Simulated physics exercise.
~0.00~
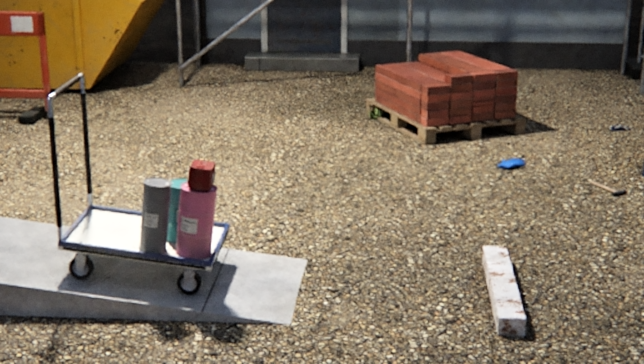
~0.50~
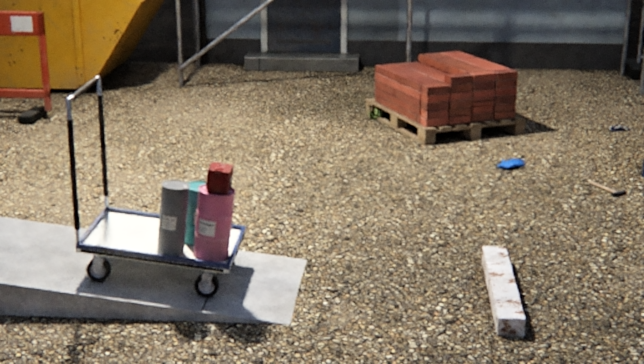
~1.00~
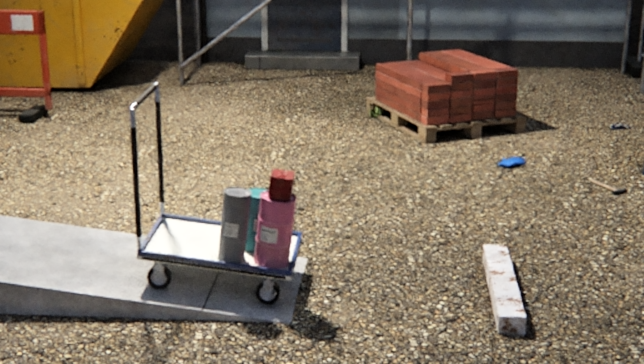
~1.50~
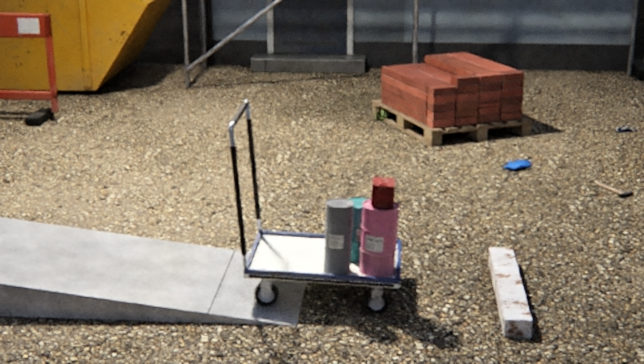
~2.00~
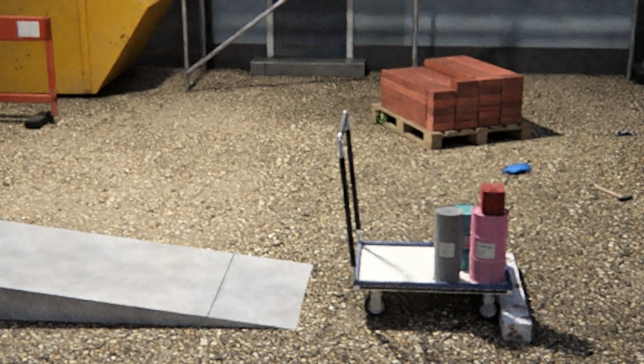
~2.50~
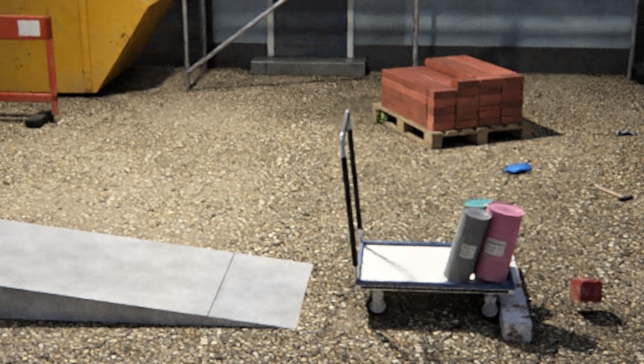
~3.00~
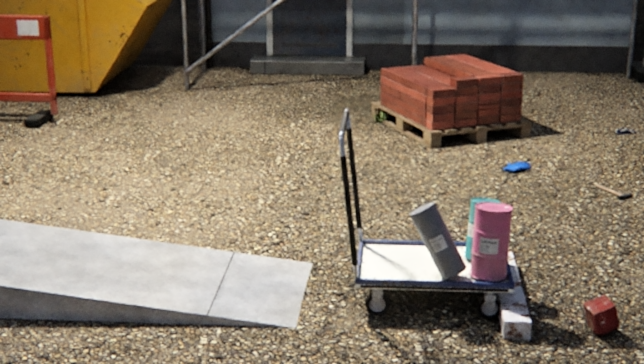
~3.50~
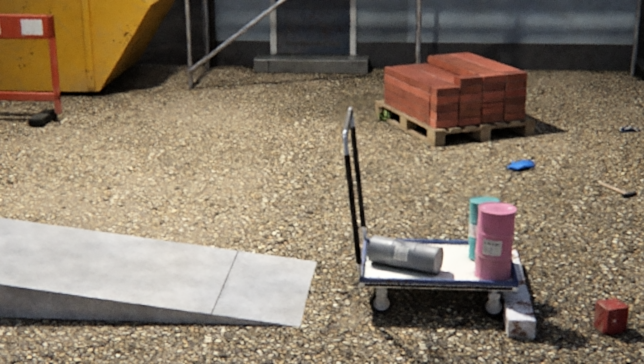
A trolley carrying three canisters and a red box rolled down a ramp to the right and stopped at a white kerb, where the box flew off onto the gravel and the grey canister toppled onto its side, leaving the pink and turquoise ones standing.
